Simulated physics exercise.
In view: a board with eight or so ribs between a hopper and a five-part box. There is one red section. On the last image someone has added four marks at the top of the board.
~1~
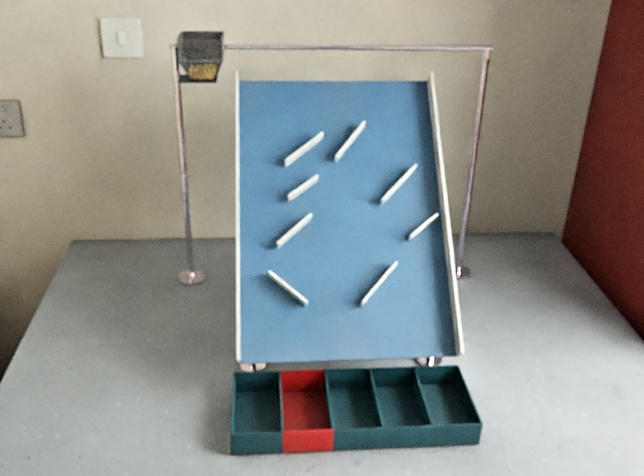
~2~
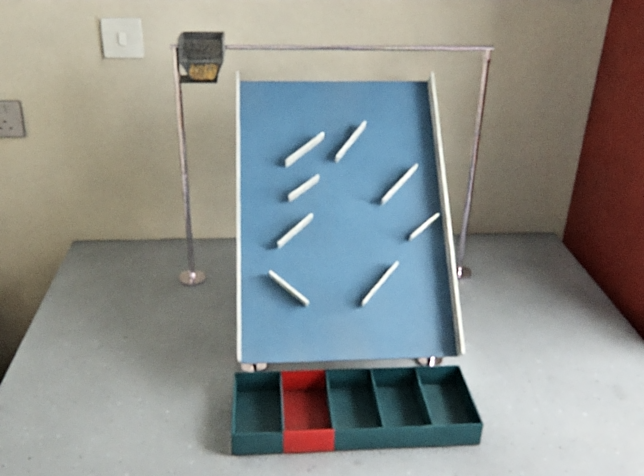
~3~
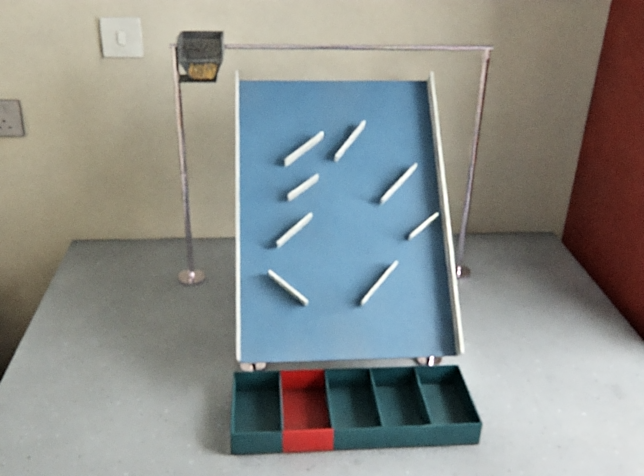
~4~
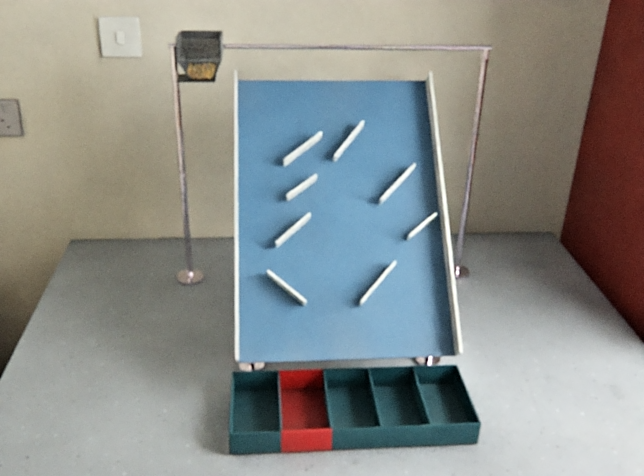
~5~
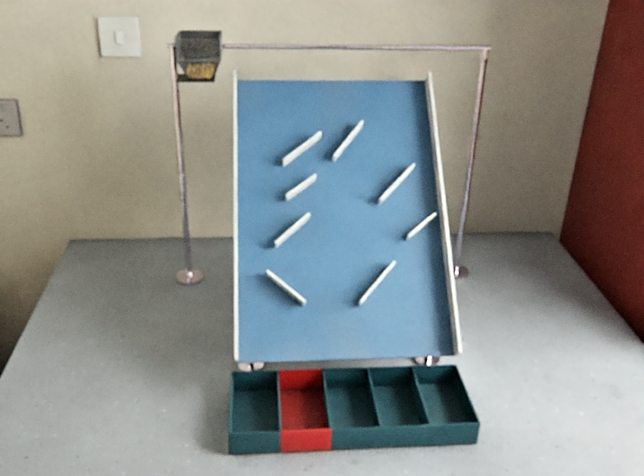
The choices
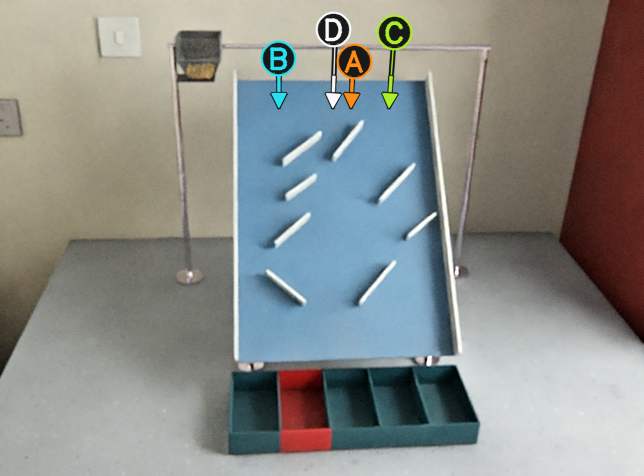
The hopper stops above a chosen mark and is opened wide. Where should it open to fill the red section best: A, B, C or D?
C.
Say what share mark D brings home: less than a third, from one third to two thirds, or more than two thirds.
Mark D gives less than a third.
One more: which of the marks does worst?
That is mark B.
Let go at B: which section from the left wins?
It is the first one.
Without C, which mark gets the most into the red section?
A it is.
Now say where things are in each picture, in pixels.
In the first picture, hopper near (203, 73), dried chickpeas, door shut.
In the second picture, ribs (286, 161) to (323, 133), (337, 157) to (365, 121), (289, 196) to (318, 175).
In the third picture, ribs (383, 199) to (416, 164), (278, 243) to (312, 213), (411, 236) to (438, 213).
In the fourth picture, ribs (268, 270) to (306, 301), (361, 302) to (396, 261).
In the fifth picture, red section near (306, 439), number 2 of 5 from the left.
On the marked copy, mark A meets the board at (351, 102); mark B meets the board at (278, 102); mark C meets the board at (389, 102); mark D meets the board at (332, 102).
With A, close to a quarter in the red section, close to two thirds in other sections.
With B, none at all in the red section, all but a few in other sections, only a few outside the box.
With C, close to half in the red section, close to half in other sections, only a few outside the box.
With D, a small share in the red section, the bulk in other sections, a small share outside the box.
